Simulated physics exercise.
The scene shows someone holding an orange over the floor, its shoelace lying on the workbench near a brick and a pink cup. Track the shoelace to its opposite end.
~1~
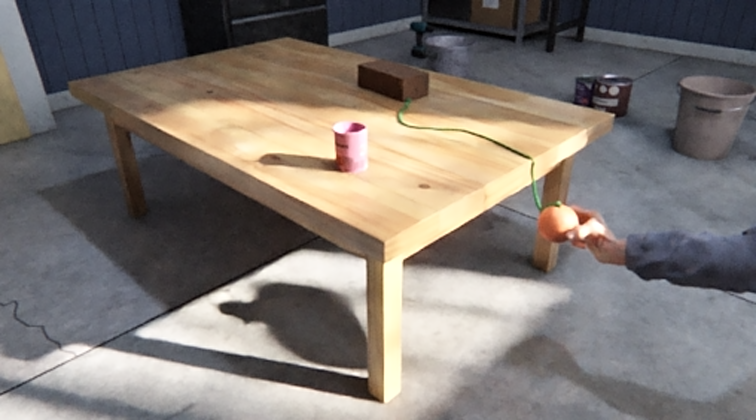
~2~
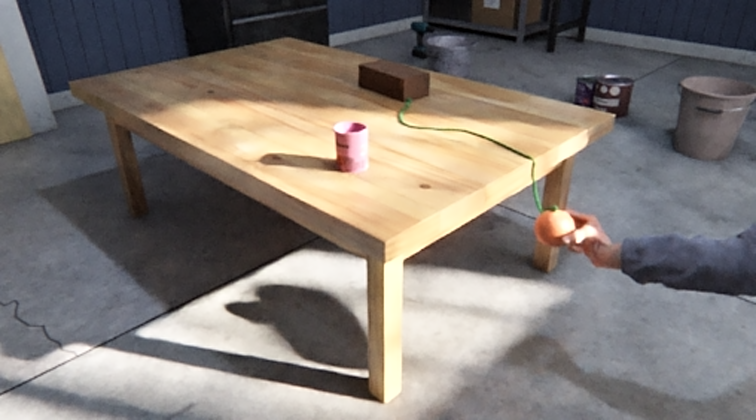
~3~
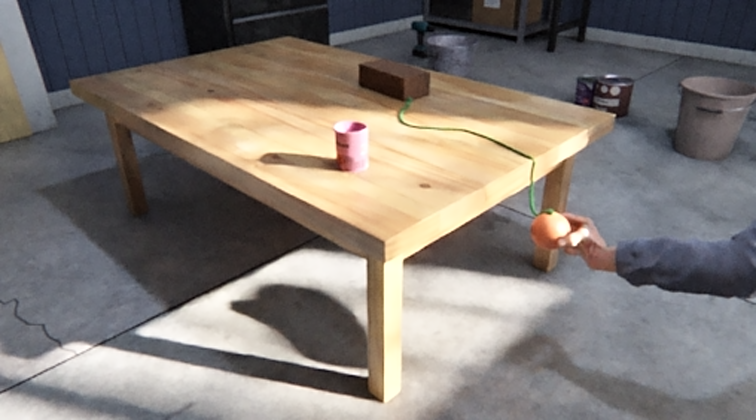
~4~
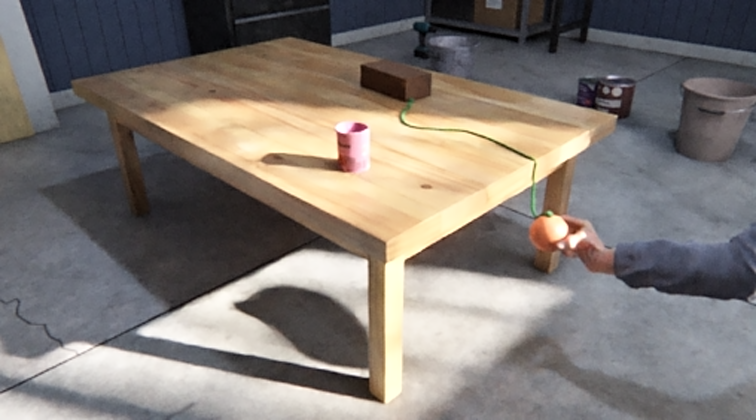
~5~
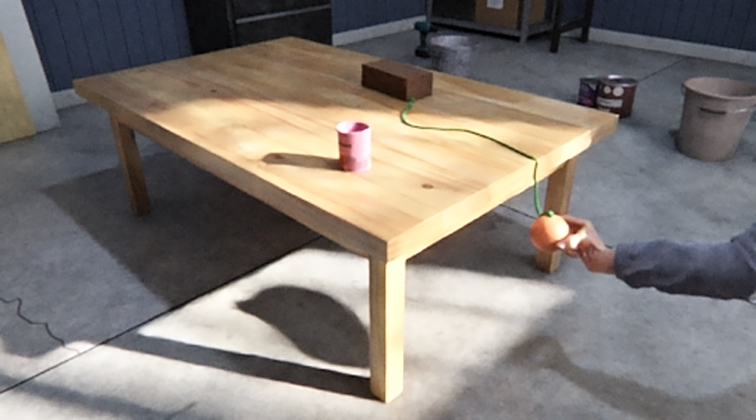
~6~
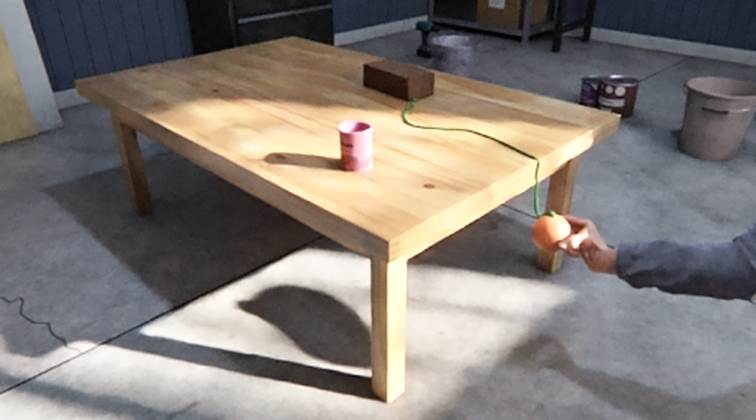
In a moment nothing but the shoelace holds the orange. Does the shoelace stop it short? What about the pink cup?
Well, the orange stays aloft; as for the pink cup, it holds its position.
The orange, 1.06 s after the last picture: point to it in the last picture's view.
I'd say close to (597, 278).
Then, 0.44 s later than the last view, orange above the floor near (495, 246); brick as before; cup as before.
Then, 1.06 s later than the last view, orange above the floor near (597, 278); brick as before; cup as before.
Then, 1.96 s later than the last view, orange above the floor near (563, 268); brick as before; cup as before.
Finally, orange above the floor near (506, 251); brick as before; cup as before. The orange swings from the edge and the pink cup stays on top.
